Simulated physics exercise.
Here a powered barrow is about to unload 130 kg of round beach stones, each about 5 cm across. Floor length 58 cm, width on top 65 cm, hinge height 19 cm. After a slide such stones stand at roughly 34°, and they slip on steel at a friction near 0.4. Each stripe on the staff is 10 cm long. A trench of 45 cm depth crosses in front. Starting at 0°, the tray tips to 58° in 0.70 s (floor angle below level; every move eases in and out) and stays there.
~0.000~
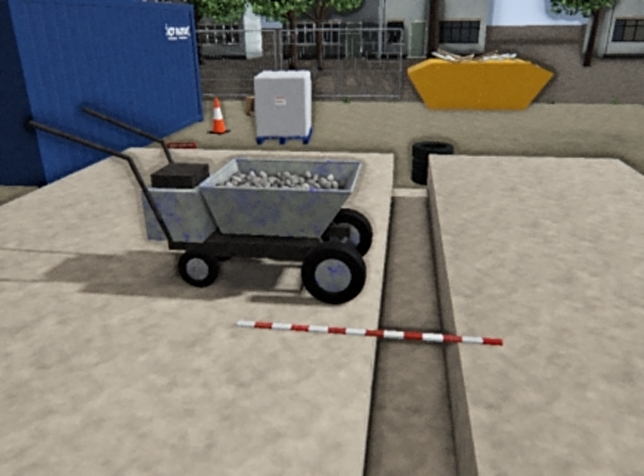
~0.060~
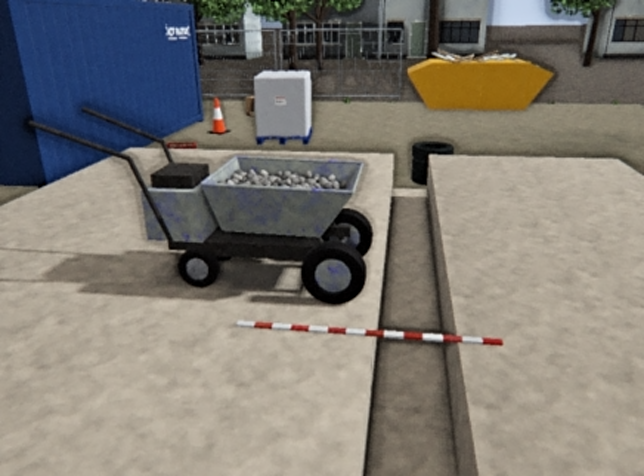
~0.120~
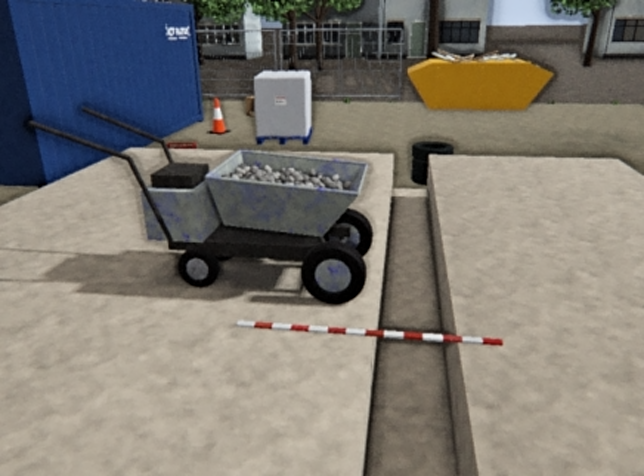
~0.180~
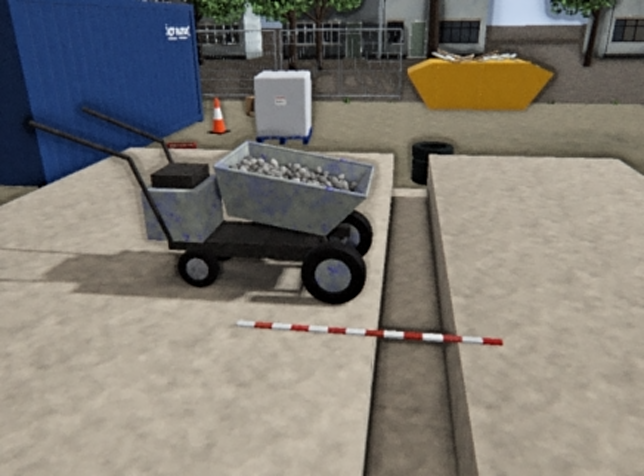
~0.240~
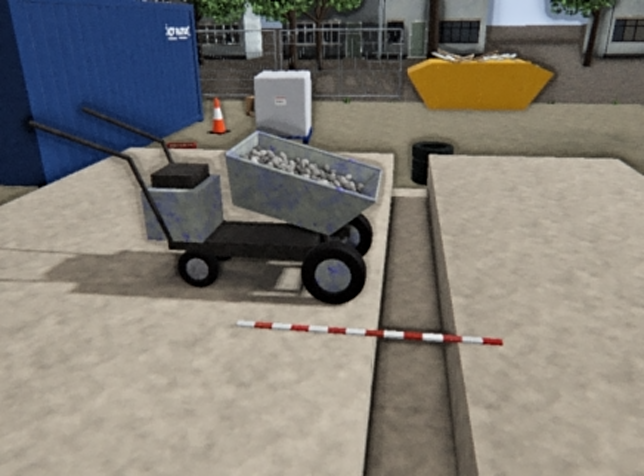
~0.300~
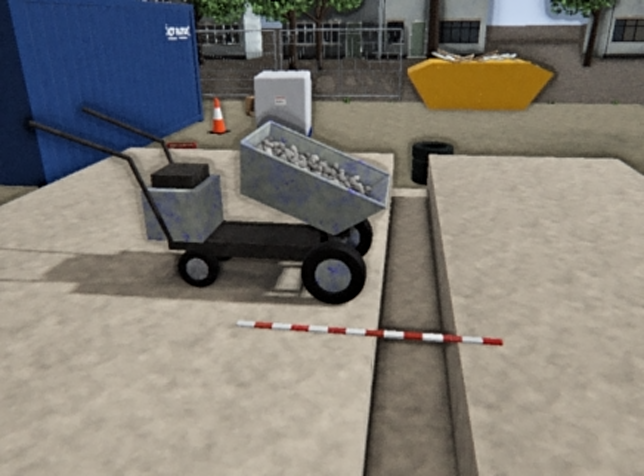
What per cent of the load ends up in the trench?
Roughly 26 per cent ends in the trench.
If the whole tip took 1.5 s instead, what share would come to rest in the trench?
Then about 40 per cent.
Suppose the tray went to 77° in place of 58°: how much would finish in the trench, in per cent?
Then about 30 per cent.
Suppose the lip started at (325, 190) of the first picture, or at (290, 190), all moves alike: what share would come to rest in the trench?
About 45 and 65 per cent.
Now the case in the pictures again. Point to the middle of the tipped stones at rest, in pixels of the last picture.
Around (472, 286).
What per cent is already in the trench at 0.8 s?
Some 10 per cent.
After 0.5 s the floor is at 48°; 100 % in the tray; the foremost stones are at (395, 220).
After 0.8 s the floor is at 58°; 90 % in the tray, 8 % in the trench, 2 % past the trench; the foremost stones are at (464, 254).
After 1.1 s the floor is at 58°; 50 % in the tray, 11 % in the trench, 39 % past the trench; the foremost stones are at (565, 305).
After 3.1 s the floor is at 58°; 32 % in the tray, 26 % in the trench, 42 % past the trench; the foremost stones are past the picture's edge.
